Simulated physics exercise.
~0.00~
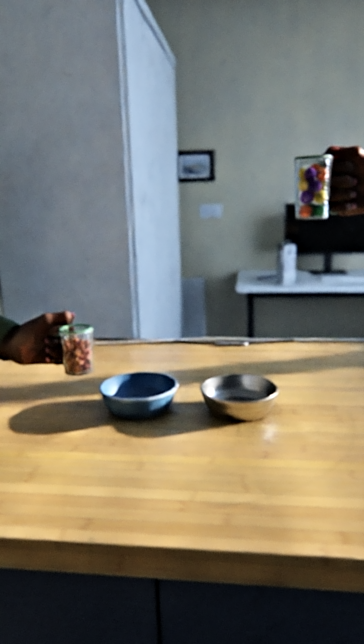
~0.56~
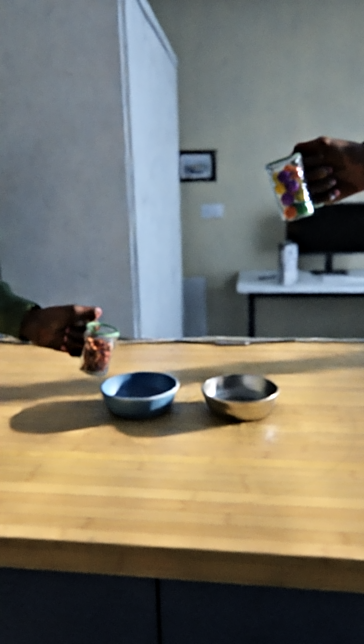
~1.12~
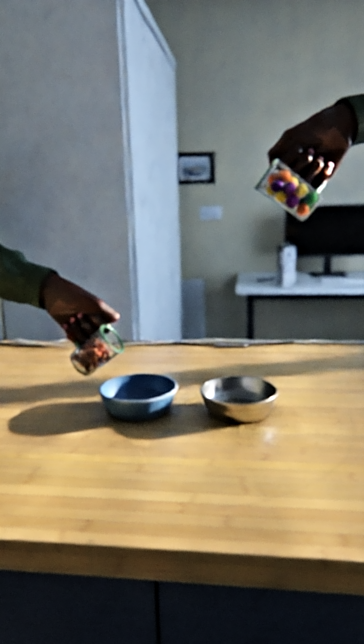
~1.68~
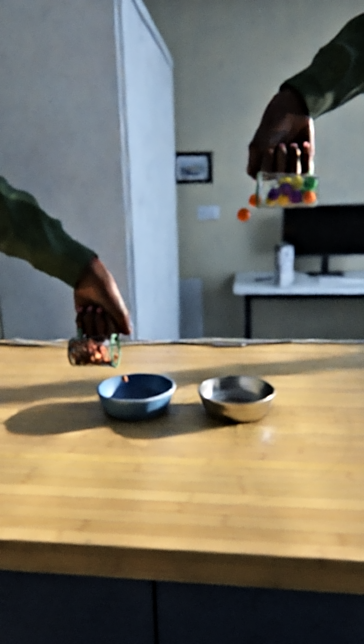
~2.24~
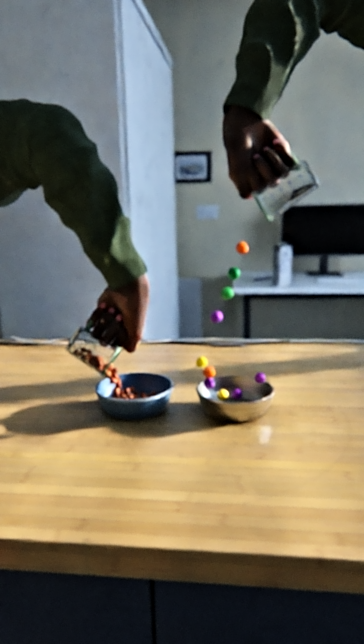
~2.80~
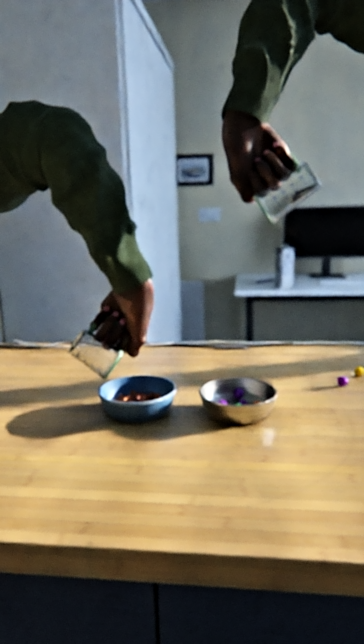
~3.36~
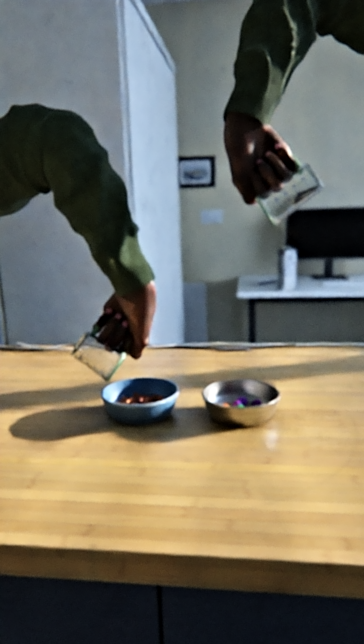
Two hands tip cups over bowls, the left filling its bowl while right-hand colourful balls scatter.
